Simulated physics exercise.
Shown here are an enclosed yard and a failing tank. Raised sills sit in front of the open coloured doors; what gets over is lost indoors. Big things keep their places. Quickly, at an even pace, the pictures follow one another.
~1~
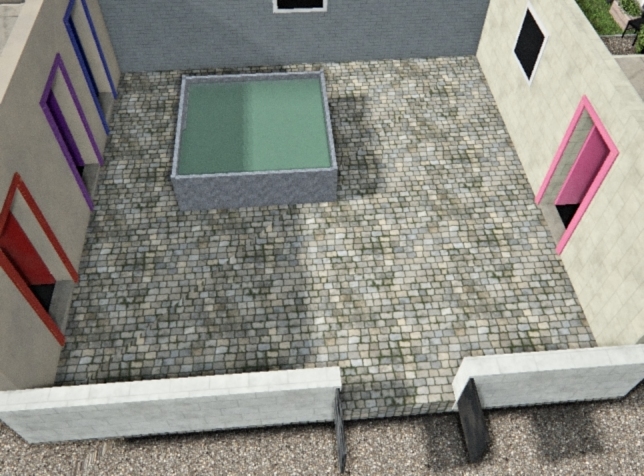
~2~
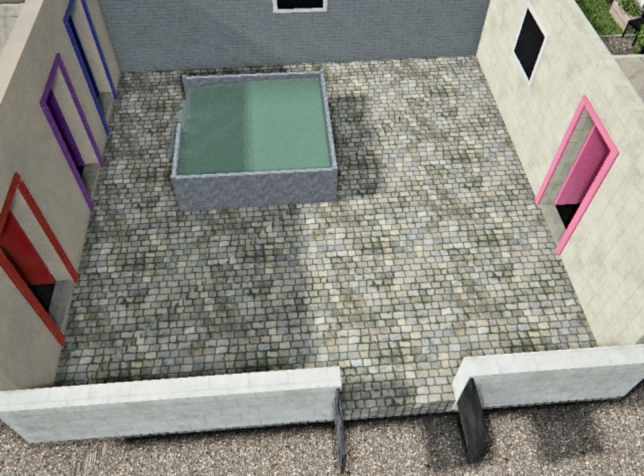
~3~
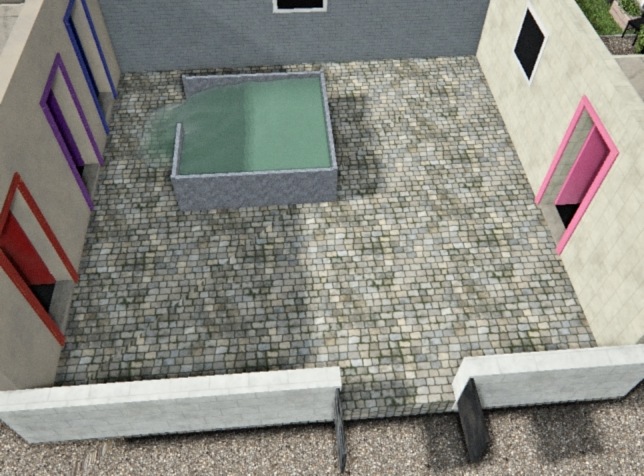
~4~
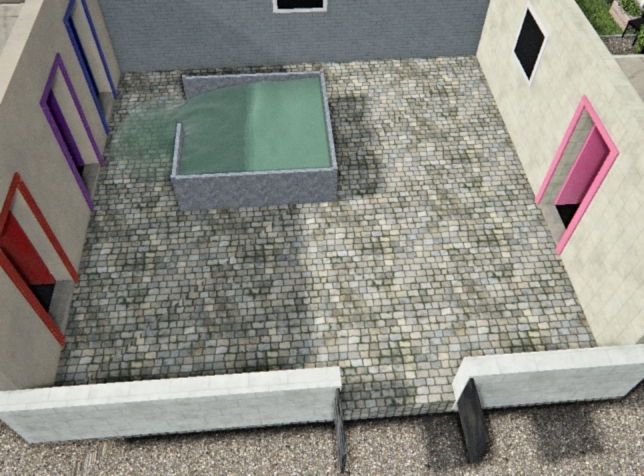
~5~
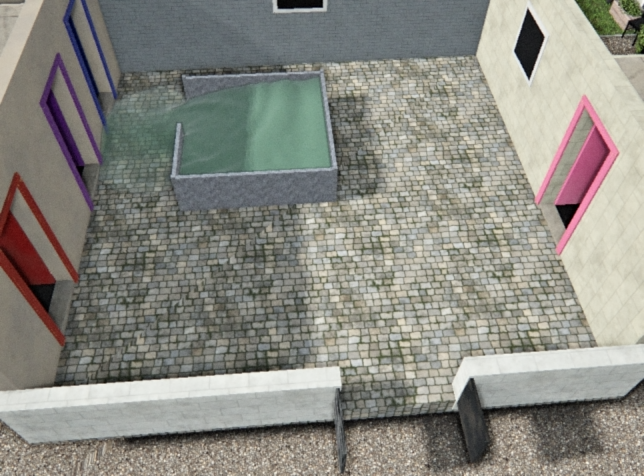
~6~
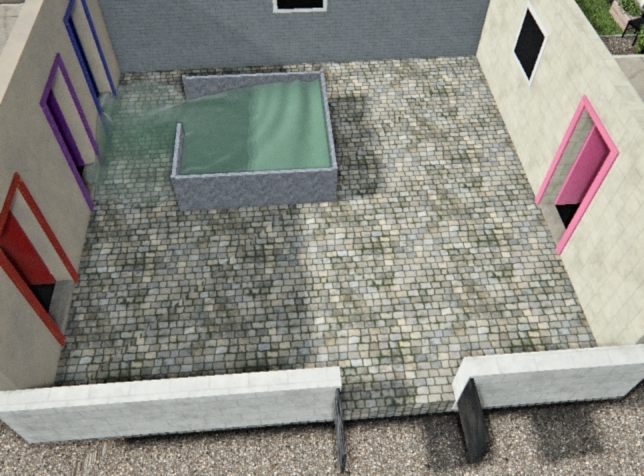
In this clip, a square tank of green water stands in a paved, walled yard with coloured doorways; its left side opens, and water pours out leftward, spreading across the paving to the wall by the purple and blue doorways.
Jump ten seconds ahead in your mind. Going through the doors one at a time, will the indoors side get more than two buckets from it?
In order: The purple door will let in too much; the red door will let in an allowed amount; the blue door will let in too much; the pink door will let in an allowed amount.
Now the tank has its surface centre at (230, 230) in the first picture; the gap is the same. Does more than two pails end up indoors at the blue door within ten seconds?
Blue door: Short of the limit.
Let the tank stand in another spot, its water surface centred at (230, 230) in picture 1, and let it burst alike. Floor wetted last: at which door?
That would be the door marked pink.
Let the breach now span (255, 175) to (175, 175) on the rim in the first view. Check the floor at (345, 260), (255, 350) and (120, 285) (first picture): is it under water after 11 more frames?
Taking the points in order: Unwetted, swamped and swamped.
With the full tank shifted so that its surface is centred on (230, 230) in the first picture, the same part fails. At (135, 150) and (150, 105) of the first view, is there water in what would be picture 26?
Submerged, then submerged.
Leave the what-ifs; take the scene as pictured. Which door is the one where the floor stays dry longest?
That would be the pink-painted one.
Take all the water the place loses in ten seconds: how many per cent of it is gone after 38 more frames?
I'd estimate some 90 per cent.
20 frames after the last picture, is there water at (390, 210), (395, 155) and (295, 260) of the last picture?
Result, in that order: Not wetted / not wetted / not wetted.
A moment on, water covers 10 % of the floor; the purple door under two buckets in, the red door not reached, the blue door over two buckets in, the pink door not reached.
Next, water covers 20 % of the floor; the purple door over two buckets in, the red door wet at the sill, nothing in, the blue door far over two buckets in, the pink door not reached.
Then, water covers 40 % of the floor; the purple door far over two buckets in, the red door wet at the sill, nothing in, the blue door far over two buckets in, the pink door not reached.
Later, water covers 65 % of the floor; the purple door far over two buckets in, the red door wet at the sill, nothing in, the blue door far over two buckets in, the pink door not reached.
In the end, water covers 95 % of the floor; the purple door far over two buckets in, the red door wet at the sill, nothing in, the blue door far over two buckets in, the pink door wet at the sill, nothing in.
